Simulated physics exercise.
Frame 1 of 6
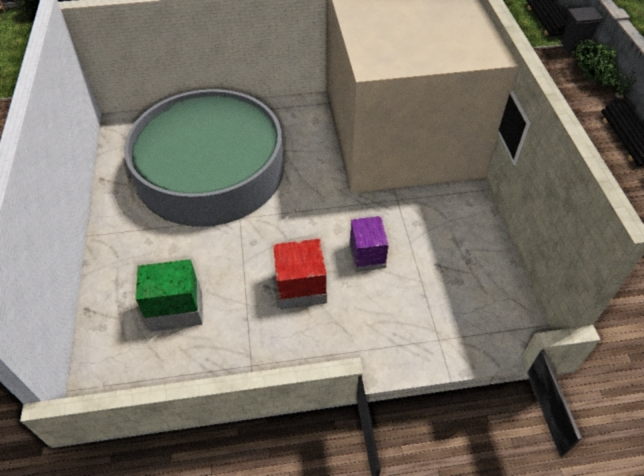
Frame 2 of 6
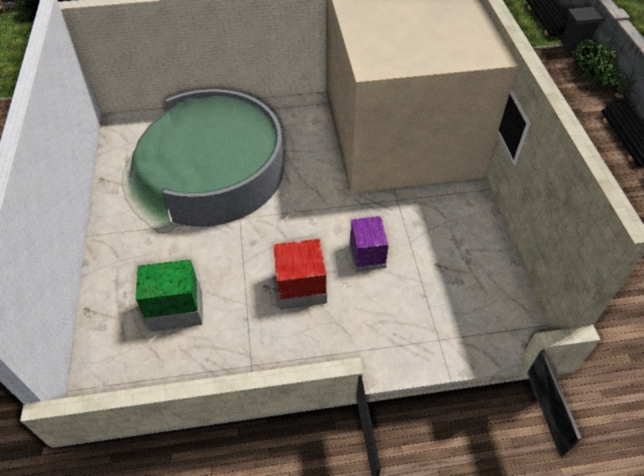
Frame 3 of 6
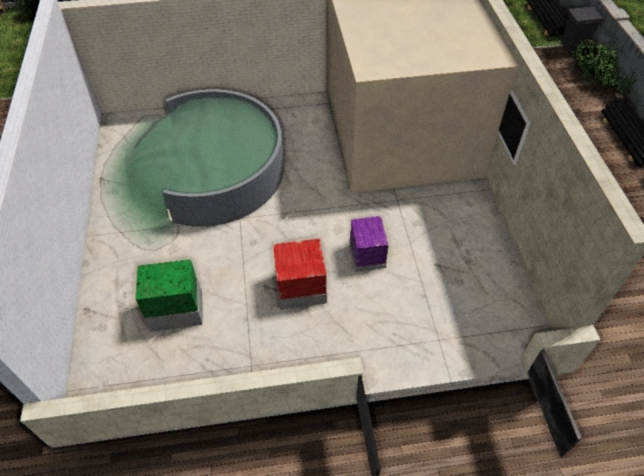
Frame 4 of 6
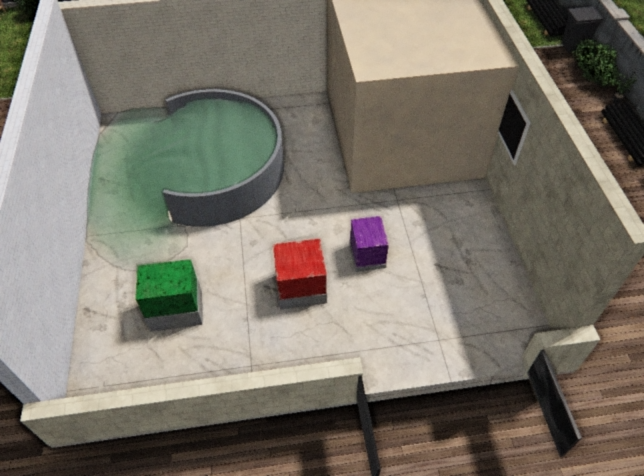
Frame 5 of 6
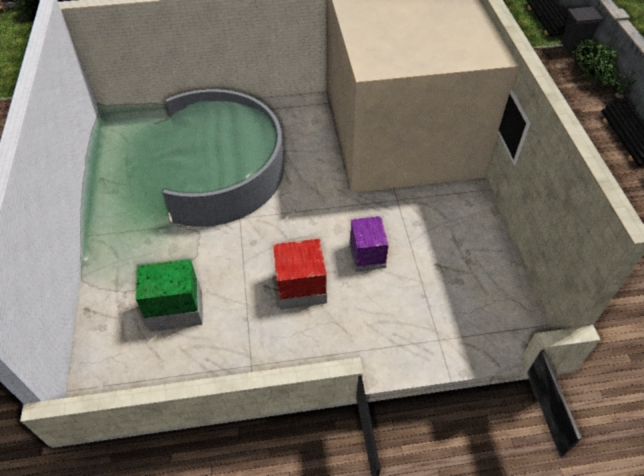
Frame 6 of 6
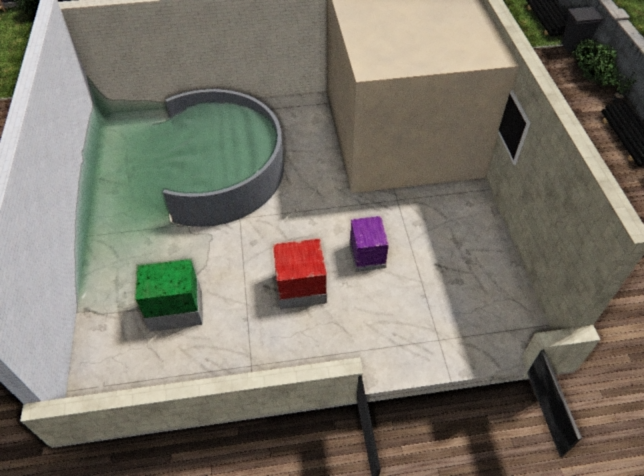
Green water sits still in a round grey tank at the upper left of a walled, pale-tiled yard, seen from high above by a camera that does not move. Green, red and purple blocks stand in the open, left to right, near a large beige block at the back. The tank's left side opens, and water pours out leftward, fans across the tiles and spreads along the left wall.
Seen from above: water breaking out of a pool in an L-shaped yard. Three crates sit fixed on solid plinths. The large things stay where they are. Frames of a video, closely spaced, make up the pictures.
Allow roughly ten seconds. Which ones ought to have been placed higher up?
In order: The purple crate will meet the water; the red crate will avoid the water; the green crate will avoid the water.
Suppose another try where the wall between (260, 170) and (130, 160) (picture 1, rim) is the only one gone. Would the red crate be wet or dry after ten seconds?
I'd bet red crate is doused.
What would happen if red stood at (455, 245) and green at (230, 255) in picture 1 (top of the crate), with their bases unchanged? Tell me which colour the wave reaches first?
Green one.
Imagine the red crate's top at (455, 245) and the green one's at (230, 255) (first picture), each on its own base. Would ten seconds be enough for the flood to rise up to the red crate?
Result - the red crate avoids the flood.
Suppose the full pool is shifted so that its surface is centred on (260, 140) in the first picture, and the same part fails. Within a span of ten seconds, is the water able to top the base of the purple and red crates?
My reading: The purple one is topped, the red one escapes it.
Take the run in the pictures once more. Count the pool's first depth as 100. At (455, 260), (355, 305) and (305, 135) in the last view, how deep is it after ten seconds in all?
I'd say around 8 per cent, then 16 per cent, then 8 per cent.
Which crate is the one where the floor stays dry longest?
Go for the purple one.
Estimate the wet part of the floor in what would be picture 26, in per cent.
65 %.
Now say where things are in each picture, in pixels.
Still water in the round tank at (204, 142), in the first picture.
The front is at (170, 229), out from the gap at (135, 166), in the second picture.
Water pours out at (136, 169) and has run to (153, 246), in the third picture.
The front is at a hidden place, out from the gap at (137, 171), in the fourth picture.
The front is at (116, 286), out from the gap at (137, 171), in the fifth picture.
The front is at (111, 308), out from the gap at (137, 172), in the sixth picture.
A moment on, water covers 25 % of the floor; the purple crate not reached, the red crate not reached, the green crate water round its plinth.
Next, water covers 35 % of the floor; the purple crate not reached, the red crate not reached, the green crate water round its plinth.
Then, water covers 65 % of the floor; the purple crate not reached, the red crate water round its plinth, the green crate water round its plinth.
Later, water covers 95 % of the floor; the purple crate water round its plinth, the red crate water round its plinth, the green crate water round its plinth.
In the end, water covers 100 % of the floor; the purple crate was topped, the red crate stayed above the water, the green crate stayed above the water.
